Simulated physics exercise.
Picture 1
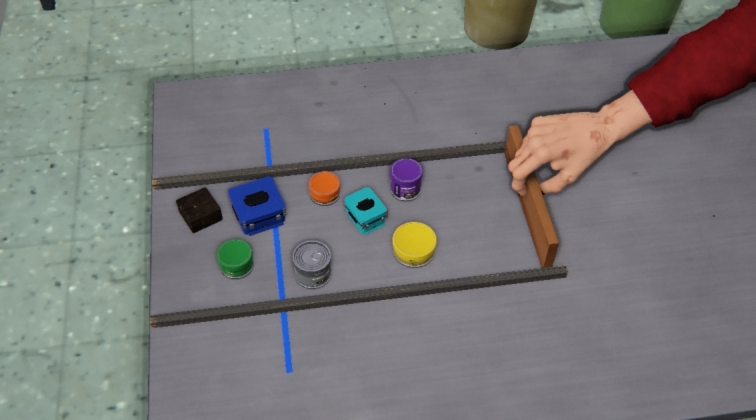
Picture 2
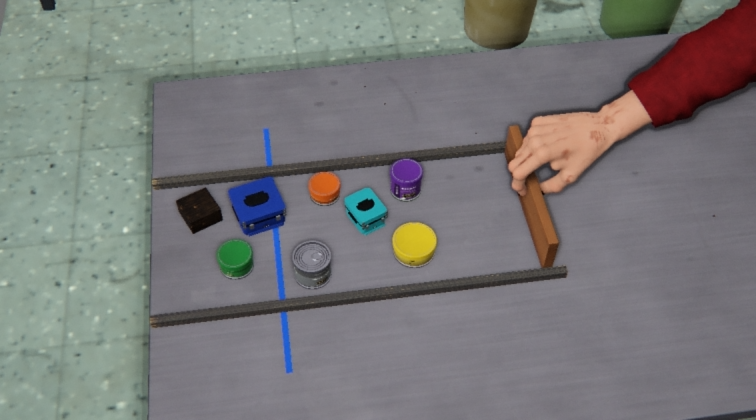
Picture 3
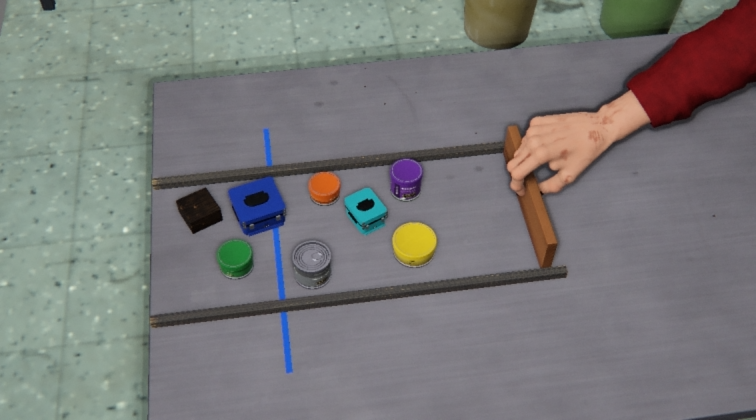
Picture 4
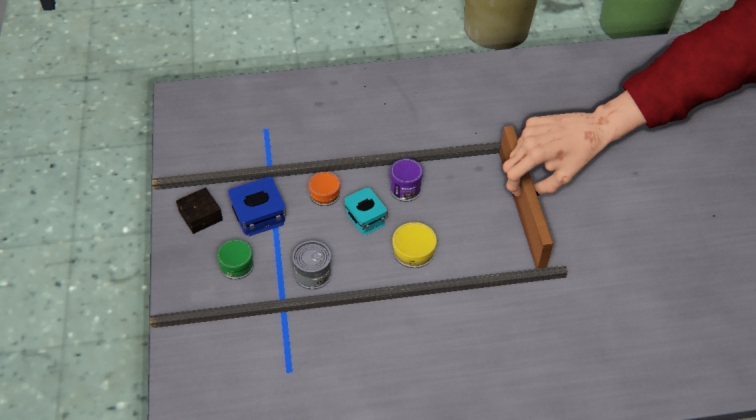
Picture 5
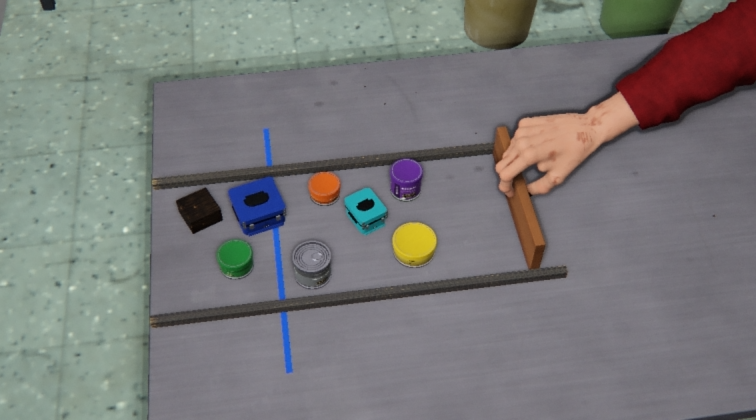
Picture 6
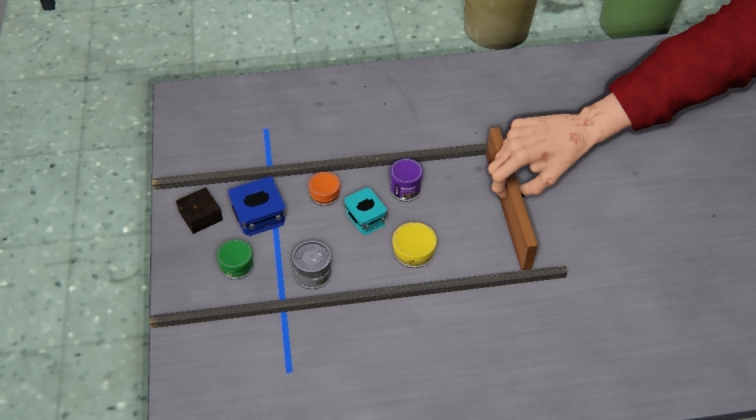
On a grey table, a hand slides a wooden board slightly left toward colourful items.
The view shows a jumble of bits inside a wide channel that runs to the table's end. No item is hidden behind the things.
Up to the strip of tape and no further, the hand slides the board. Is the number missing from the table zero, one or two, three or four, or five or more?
Lost: Not one.
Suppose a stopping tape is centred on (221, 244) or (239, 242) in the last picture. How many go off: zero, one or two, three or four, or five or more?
One or two; either one or two.
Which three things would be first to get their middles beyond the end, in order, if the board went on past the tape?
The order goes the black block, the green pot, and then the blue case.
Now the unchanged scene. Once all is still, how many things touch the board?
Count: 3.
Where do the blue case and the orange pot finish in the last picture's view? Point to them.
Roughly (213, 219) for the first and roughly (228, 189) for the second.
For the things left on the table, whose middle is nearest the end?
Answer: The black block.
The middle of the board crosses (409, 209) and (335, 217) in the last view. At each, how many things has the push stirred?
The count is 2 at the first point and 6 at the second.
Soon after, none off yet; black block at rest near (200, 211); green pot at rest near (236, 260); blue case at rest near (258, 207).
At rest, the number that fall off is zero.
